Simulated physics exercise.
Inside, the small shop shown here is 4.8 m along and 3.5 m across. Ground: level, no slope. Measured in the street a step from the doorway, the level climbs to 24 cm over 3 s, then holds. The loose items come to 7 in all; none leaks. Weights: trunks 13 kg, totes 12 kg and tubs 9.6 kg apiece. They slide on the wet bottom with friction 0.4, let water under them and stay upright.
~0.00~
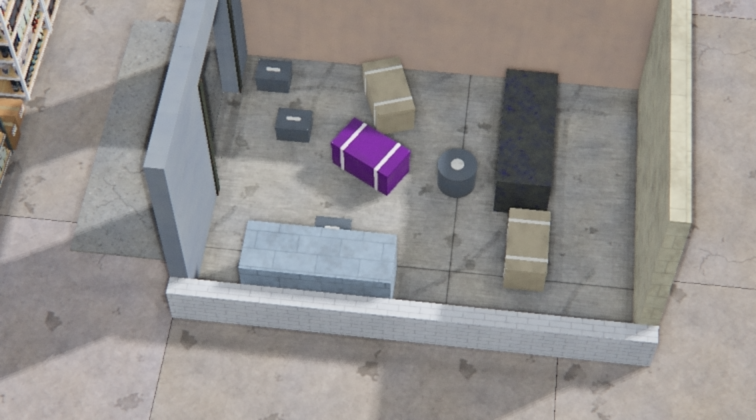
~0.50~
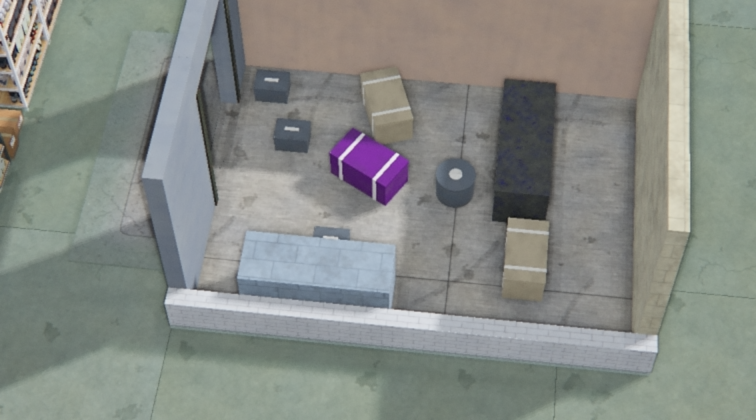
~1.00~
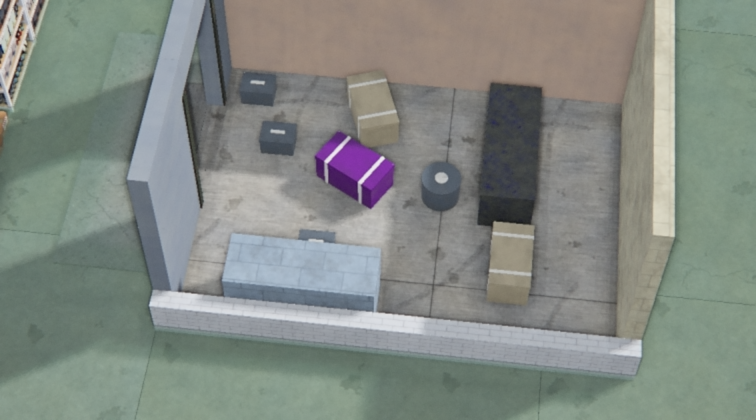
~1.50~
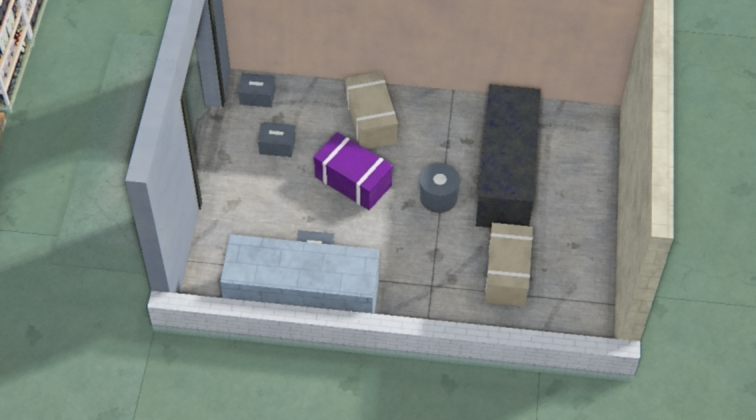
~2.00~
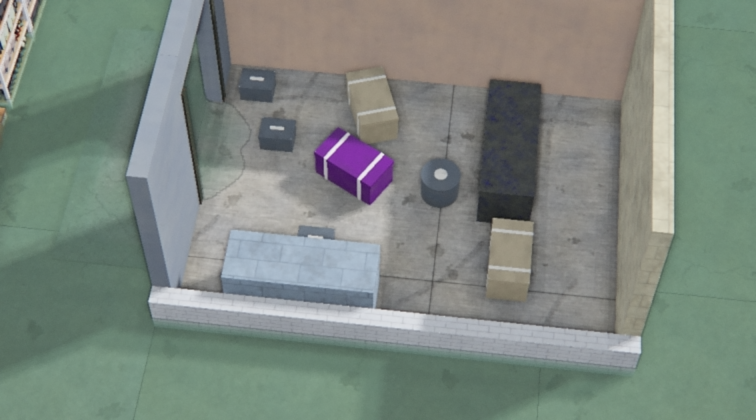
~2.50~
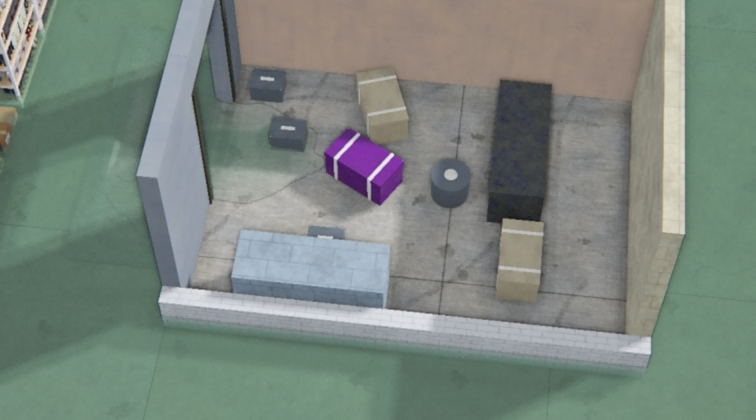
In a small walled shop, water spreads in at the left while every item stays put.
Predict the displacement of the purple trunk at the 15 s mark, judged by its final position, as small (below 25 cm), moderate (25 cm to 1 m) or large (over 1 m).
Large.
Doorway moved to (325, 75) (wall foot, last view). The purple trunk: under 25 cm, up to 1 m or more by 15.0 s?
Purple trunk: Long trip.
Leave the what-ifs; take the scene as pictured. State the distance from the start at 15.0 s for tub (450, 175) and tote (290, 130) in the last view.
150 cm and 350 cm respectively.
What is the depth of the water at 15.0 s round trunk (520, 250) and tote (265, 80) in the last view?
Depths: Near 22 cm, then near 18 cm.
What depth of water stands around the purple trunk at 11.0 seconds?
17 cm, roughly.
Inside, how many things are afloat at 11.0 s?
6.
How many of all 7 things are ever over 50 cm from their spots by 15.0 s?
Counting them up, I find 7.
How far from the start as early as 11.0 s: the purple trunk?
200 cm, give or take.
After 3.5 s the purple trunk is near (378, 157), 0.2 m from its start, aground; 0 afloat.
After 6.8 s the purple trunk is near (430, 181), 0.8 m from its start, afloat; 4 afloat.
After 11.0 s the purple trunk is near (490, 269), 2.1 m from its start, afloat; 6 afloat.
After 15.0 s the purple trunk is near (540, 251), 2.3 m from its start, afloat; 7 afloat.
